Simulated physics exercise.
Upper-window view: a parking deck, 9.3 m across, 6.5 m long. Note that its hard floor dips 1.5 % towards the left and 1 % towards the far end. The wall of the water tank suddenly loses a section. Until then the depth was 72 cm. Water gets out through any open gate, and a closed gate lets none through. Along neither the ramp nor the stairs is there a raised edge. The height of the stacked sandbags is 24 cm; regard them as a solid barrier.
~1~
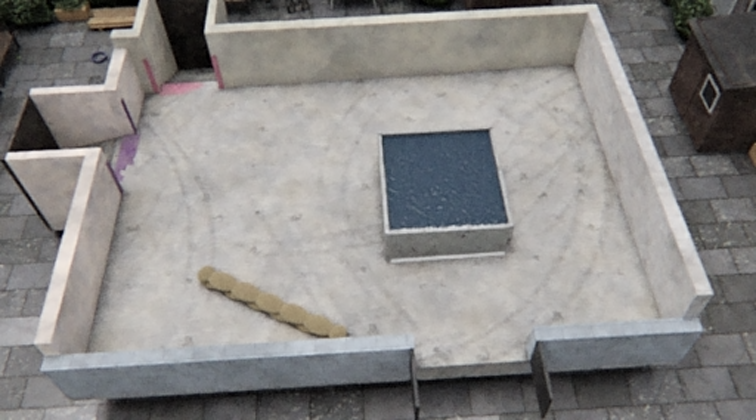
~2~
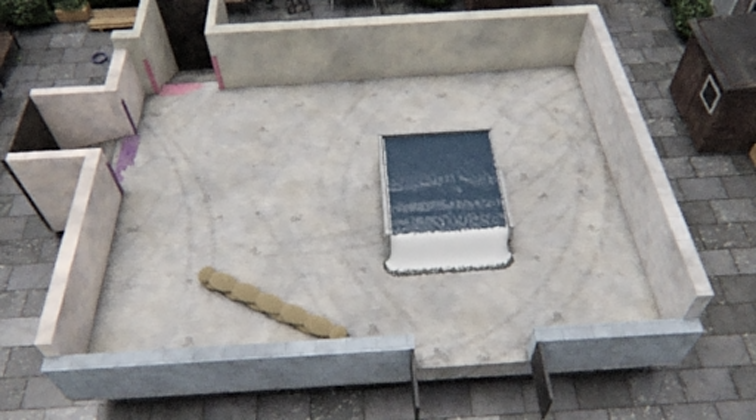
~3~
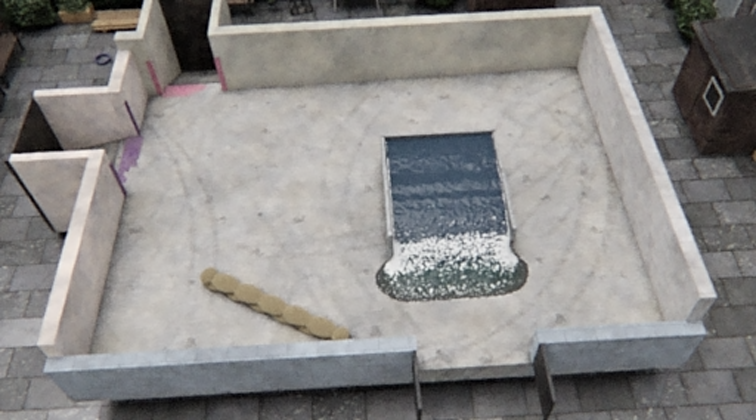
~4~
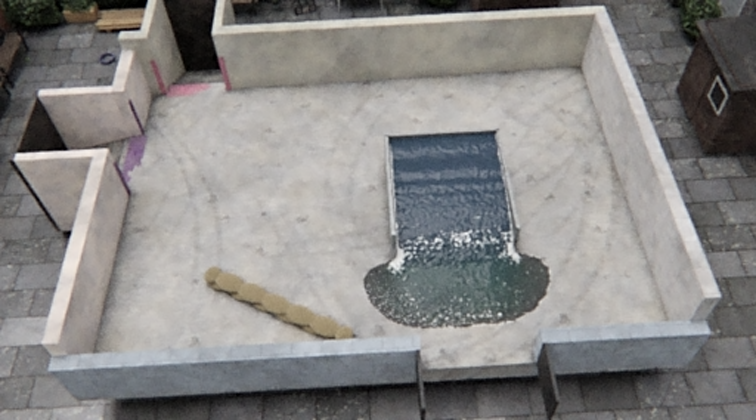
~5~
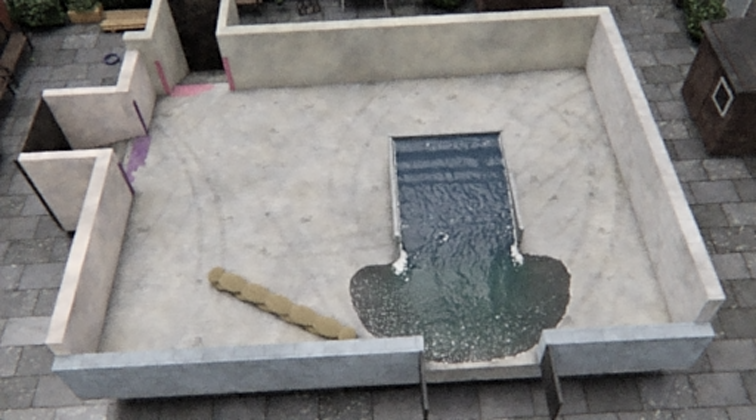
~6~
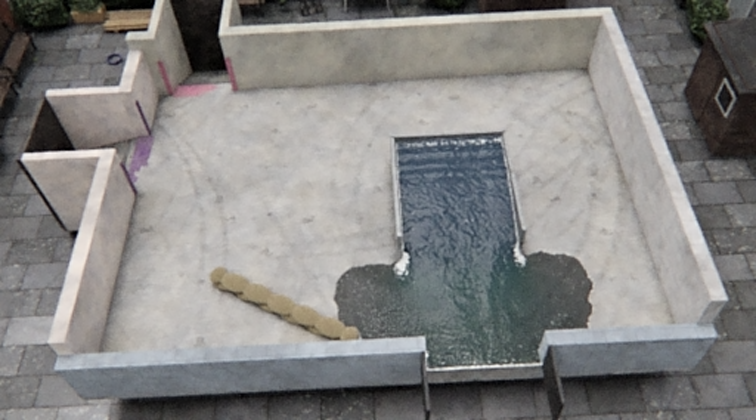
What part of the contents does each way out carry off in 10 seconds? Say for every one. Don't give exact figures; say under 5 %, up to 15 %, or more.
The gate ends up with over 15 %, the stairwell (marked pink) ends up with less than 5 %, the ramp down (marked purple) ends up with less than 5 %.
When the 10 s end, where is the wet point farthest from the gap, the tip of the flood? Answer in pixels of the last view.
Somewhere around (159, 96).
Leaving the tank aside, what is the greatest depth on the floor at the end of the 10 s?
Up to some 8 cm.
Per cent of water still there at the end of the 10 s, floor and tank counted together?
I'd put it at some 42 percent still there.
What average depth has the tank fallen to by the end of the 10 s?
Roughly 5 centimetres.
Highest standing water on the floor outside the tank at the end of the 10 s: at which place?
Around (158, 102).
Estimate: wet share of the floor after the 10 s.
Wet share: Near 60 percent.
A moment later water covers 15 % of the floor and is deepest (34 cm) near (354, 350); gone so far, the gate 11 %, the stairwell (marked pink) 0 %, the ramp down (marked purple) 0 %.
Soon after water covers 20 % of the floor and is deepest (36 cm) near (354, 350); gone so far, the gate 25 %, the stairwell (marked pink) 0 %, the ramp down (marked purple) 0 %.
Next water covers 40 % of the floor and is deepest (20 cm) near (354, 350); gone so far, the gate 39 %, the stairwell (marked pink) 0 %, the ramp down (marked purple) 0 %.
Later on water covers 65 % of the floor and is deepest (10 cm) near (366, 350); gone so far, the gate 49 %, the stairwell (marked pink) 0 %, the ramp down (marked purple) 0 %.
At the end water covers 60 % of the floor and is deepest (8 cm) near (158, 102); gone so far, the gate 53 %, the stairwell (marked pink) 2 %, the ramp down (marked purple) 3 %.
